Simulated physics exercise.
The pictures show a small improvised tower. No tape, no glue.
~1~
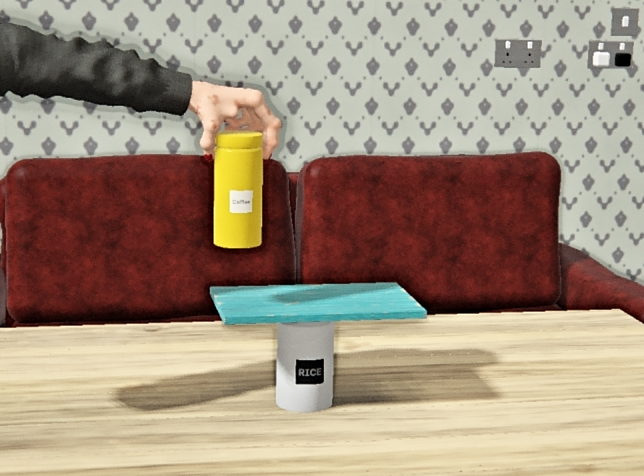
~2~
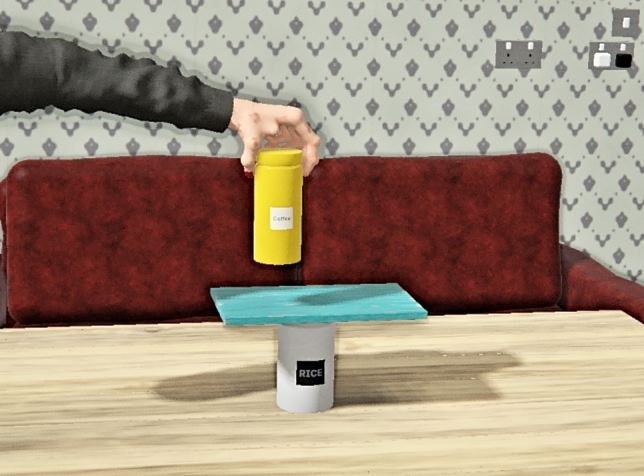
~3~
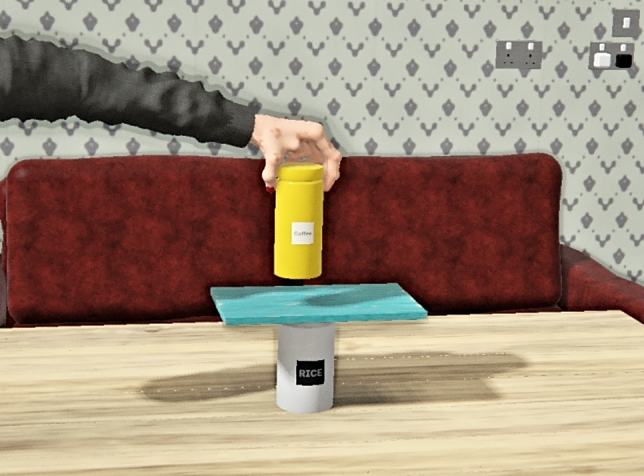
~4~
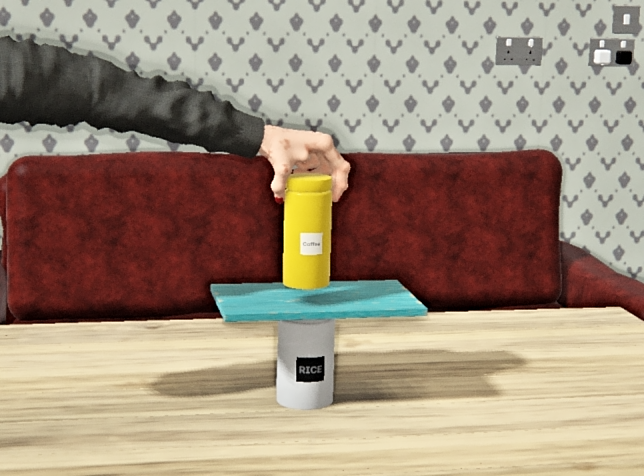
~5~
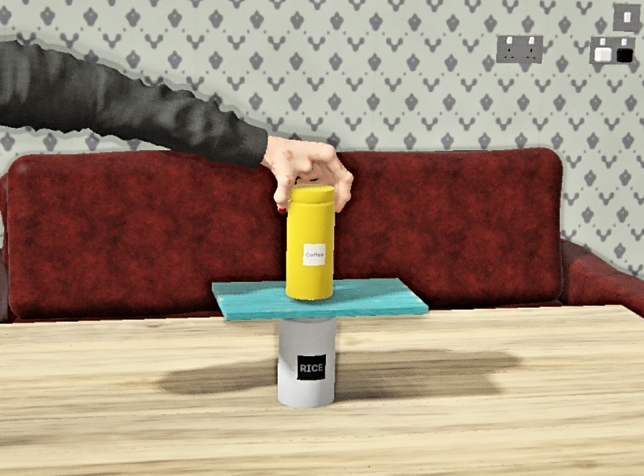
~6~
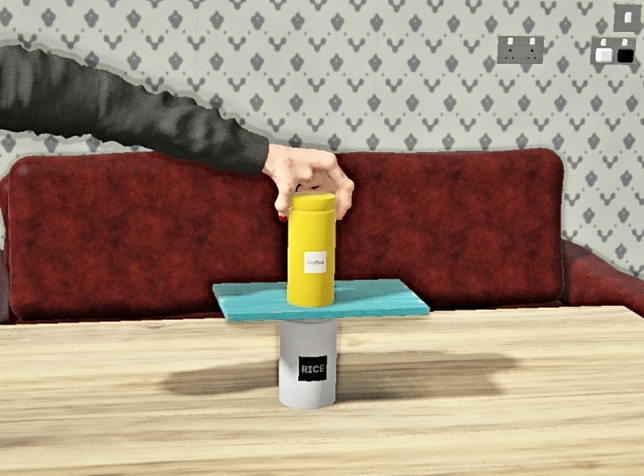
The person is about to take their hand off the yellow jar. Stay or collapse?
Outcome: The stack stays up.
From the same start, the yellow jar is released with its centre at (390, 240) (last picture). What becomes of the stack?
Then it loses its balance.
Then, 0.50 s on from there, no change.
Then, 1.30 s on from there, yellow jar resting near (312, 249).
In the end, all 3 unmoved. At the end, from the last picture's camera, yellow jar near (312, 249). The stack keeps its balance.
